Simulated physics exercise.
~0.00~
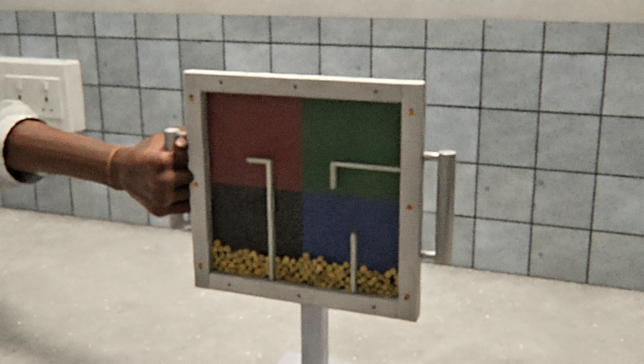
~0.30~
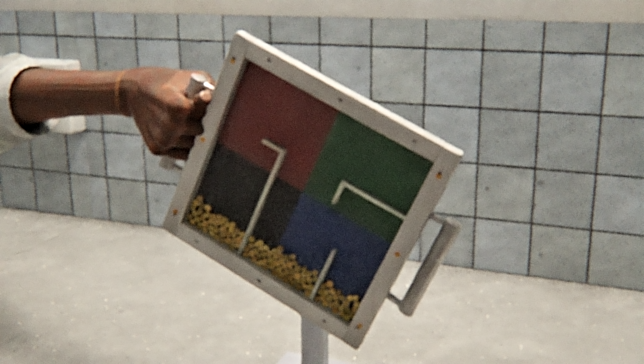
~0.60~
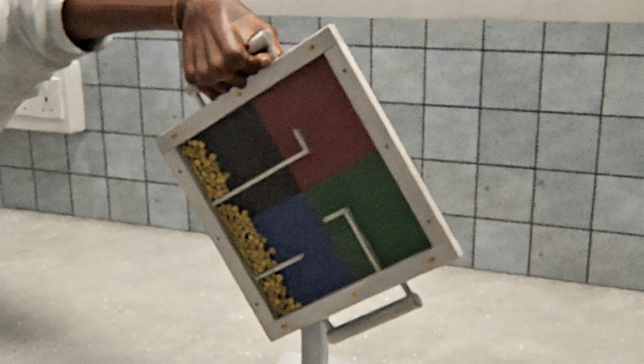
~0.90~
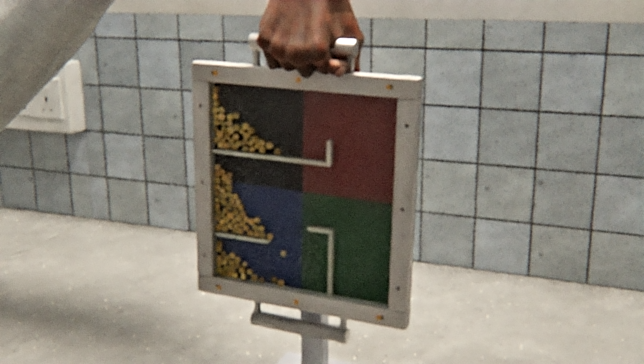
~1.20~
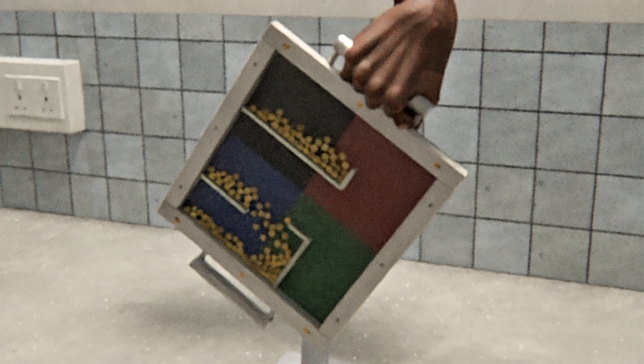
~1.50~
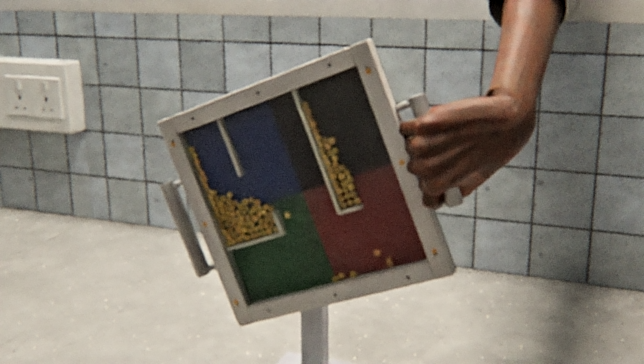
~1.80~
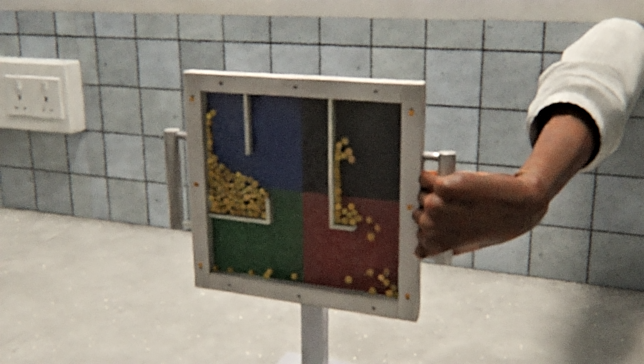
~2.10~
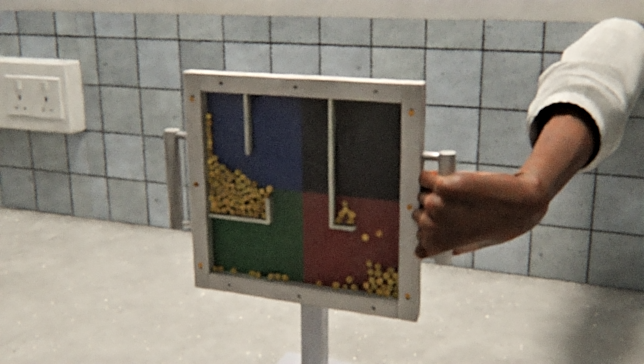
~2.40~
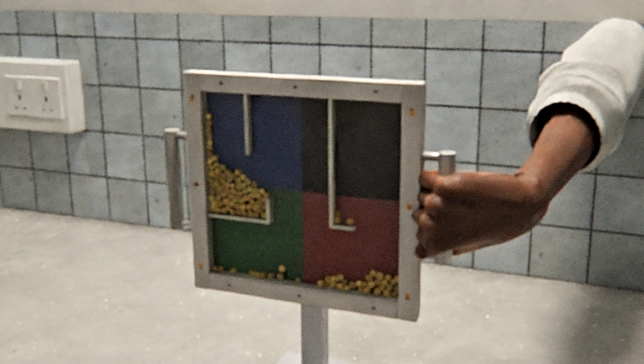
A hand grips the left handle of a square, pale-framed case standing on a light counter before grey tiles, seen from the front. Its panel has red at upper left, green at upper right, black at lower left and blue at lower right, with thin pale ledges and yellowish beads along the bottom. The hand swings the case clockwise, and the beads slide and gather on the ledges. As it turns upside down, some spill into the red quarter. The case stops with the hand at right, and more beads drop from the ledge there. Finally, beads rest in a large heap across blue and green, with others along the bottom, mostly in red, and black empty.
